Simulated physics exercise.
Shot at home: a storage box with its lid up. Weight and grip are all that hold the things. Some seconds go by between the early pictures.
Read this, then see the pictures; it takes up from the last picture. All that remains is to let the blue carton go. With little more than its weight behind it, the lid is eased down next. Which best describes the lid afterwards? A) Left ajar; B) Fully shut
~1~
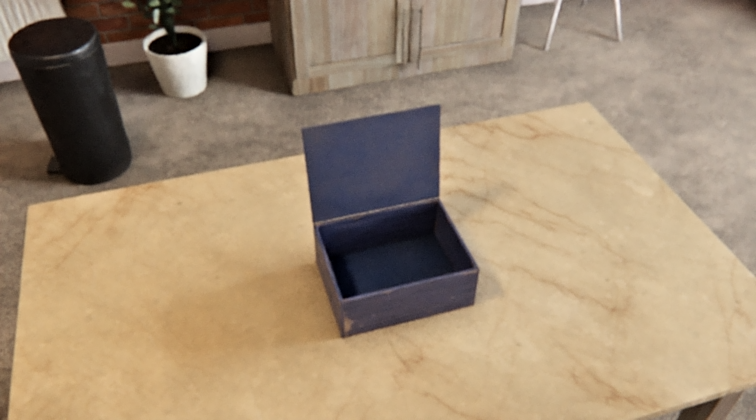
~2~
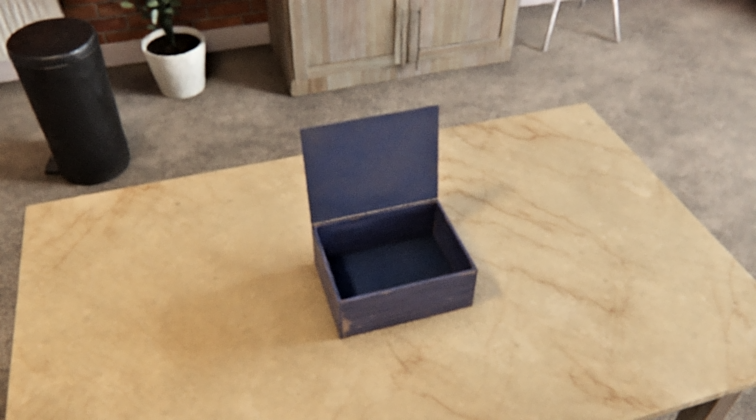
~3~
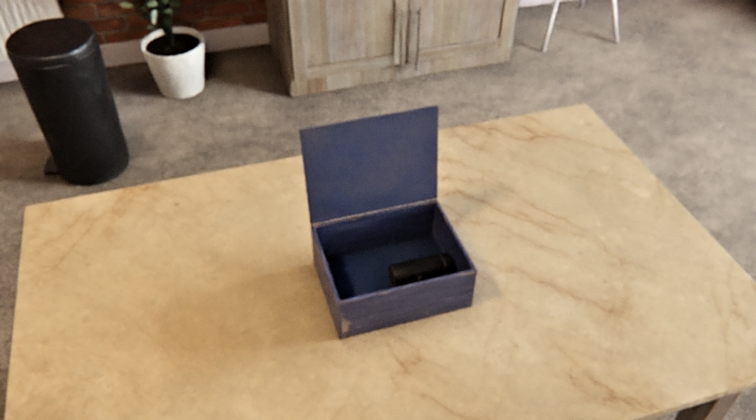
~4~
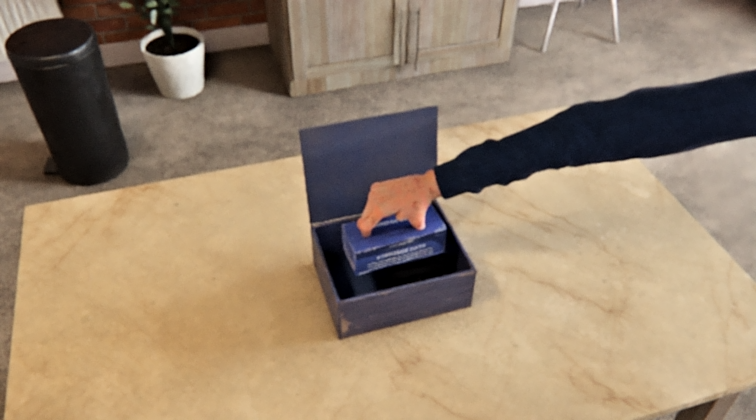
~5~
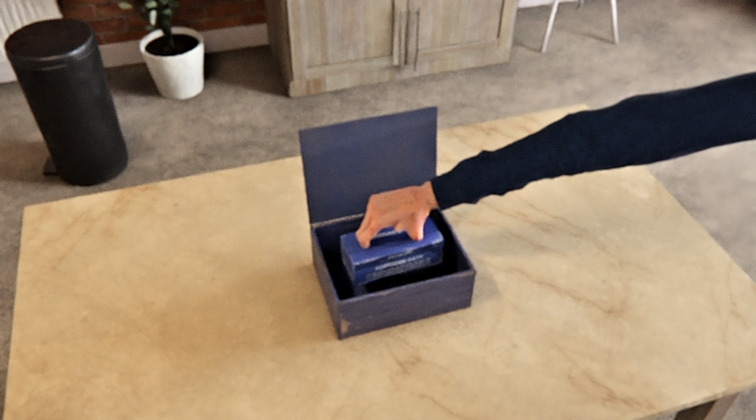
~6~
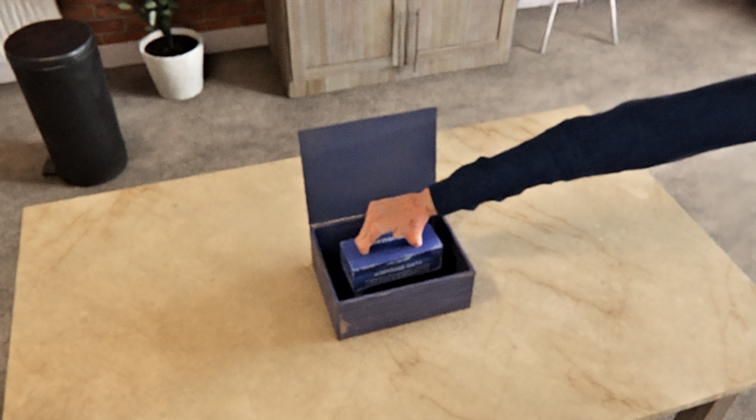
Fully shut.
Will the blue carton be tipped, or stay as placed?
The blue carton tips.
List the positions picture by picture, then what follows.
In the first frame, the last thing is not in view yet.
In the second frame, the last thing is not in view yet.
In the third frame, the last thing is not in view yet; black shaker (421, 271).
In the fourth frame, on its way; blue carton (394, 239); black shaker (420, 271).
In the fifth frame, on its way; blue carton (392, 249).
In the sixth frame, put in, still held; blue carton (391, 256).
Then, 1.10 s on from there, lid starting down; blue carton on its side near (378, 247); black shaker shifted about its own width.
Then, 1.80 s on from there, lid 38° above the rim; blue carton on its side near (378, 247); black shaker shifted about its own width.
In the end, lid shut; toppled in the box, blue carton; moved from the start, black shaker. At the end, from the last picture's camera, blue carton near (378, 247).
